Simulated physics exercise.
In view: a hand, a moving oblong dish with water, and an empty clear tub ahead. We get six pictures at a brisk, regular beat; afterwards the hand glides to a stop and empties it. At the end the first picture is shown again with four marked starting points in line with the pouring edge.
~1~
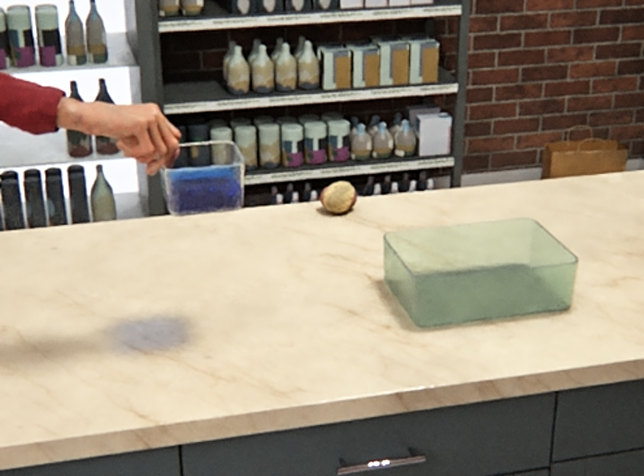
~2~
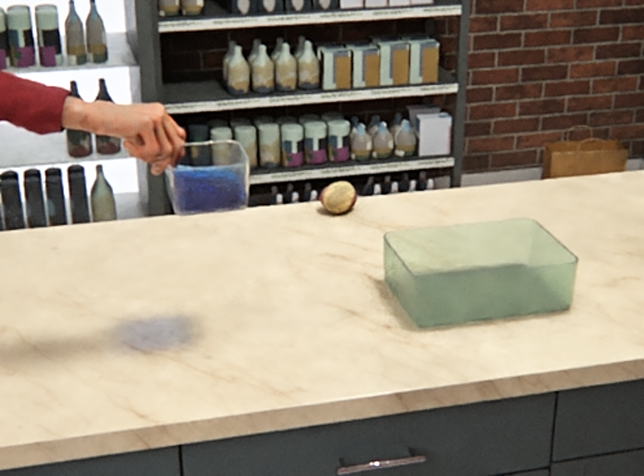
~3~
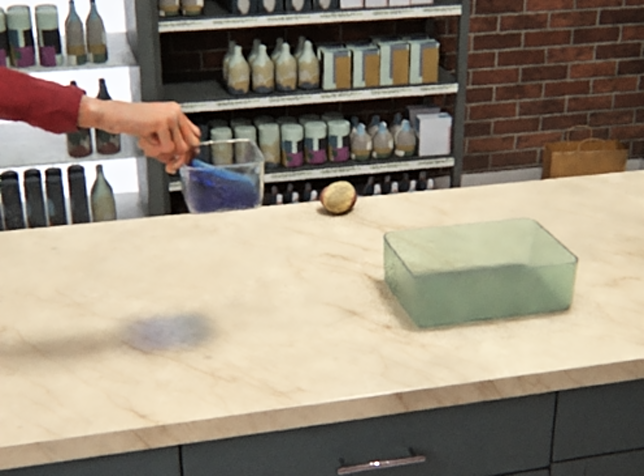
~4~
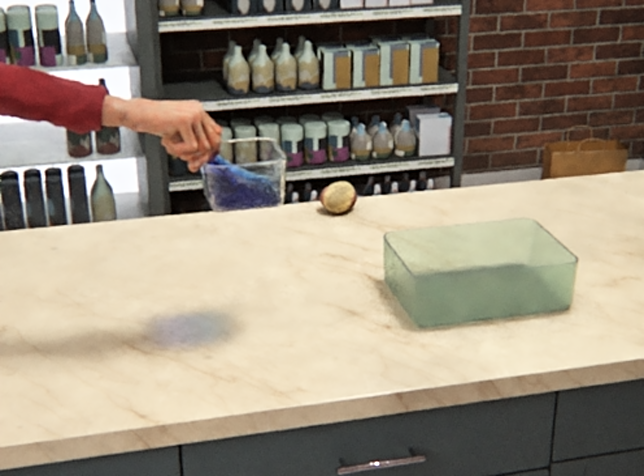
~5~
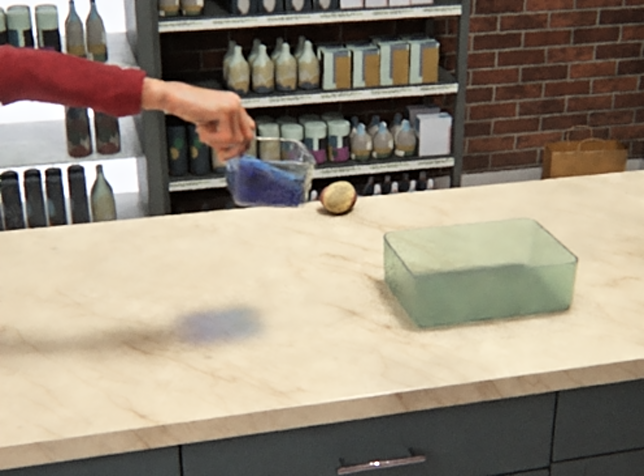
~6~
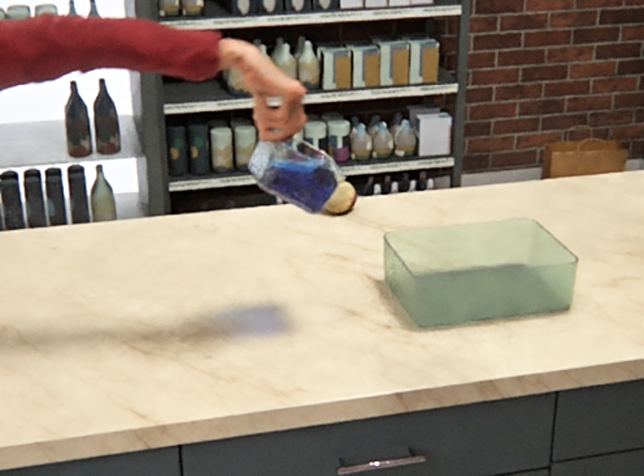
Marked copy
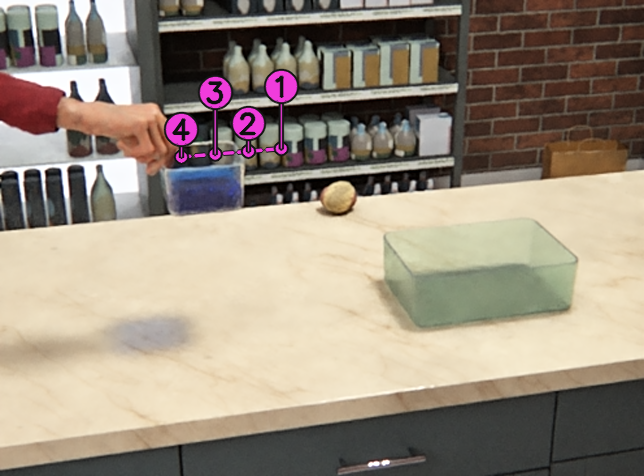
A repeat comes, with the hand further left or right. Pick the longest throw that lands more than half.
3.
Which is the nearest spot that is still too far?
It is 4.
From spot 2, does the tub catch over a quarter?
Yes.
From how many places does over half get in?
Three of the four.
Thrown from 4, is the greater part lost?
Yes, it does.
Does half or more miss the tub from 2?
No, that is safe.
On the marked copy, 1 at (281, 148); 2 at (248, 151); 3 at (215, 154); 4 at (181, 157).
With 1, about 73 % lands in the tub, 4 % falls short and 23 % goes beside or beyond.
With 2, about 80 % lands in the tub, 3 % falls short and 17 % goes beside or beyond.
With 3, about 72 % lands in the tub, 14 % falls short and 14 % goes beside or beyond.
With 4, about 28 % lands in the tub, 66 % falls short and 6 % goes beside or beyond.
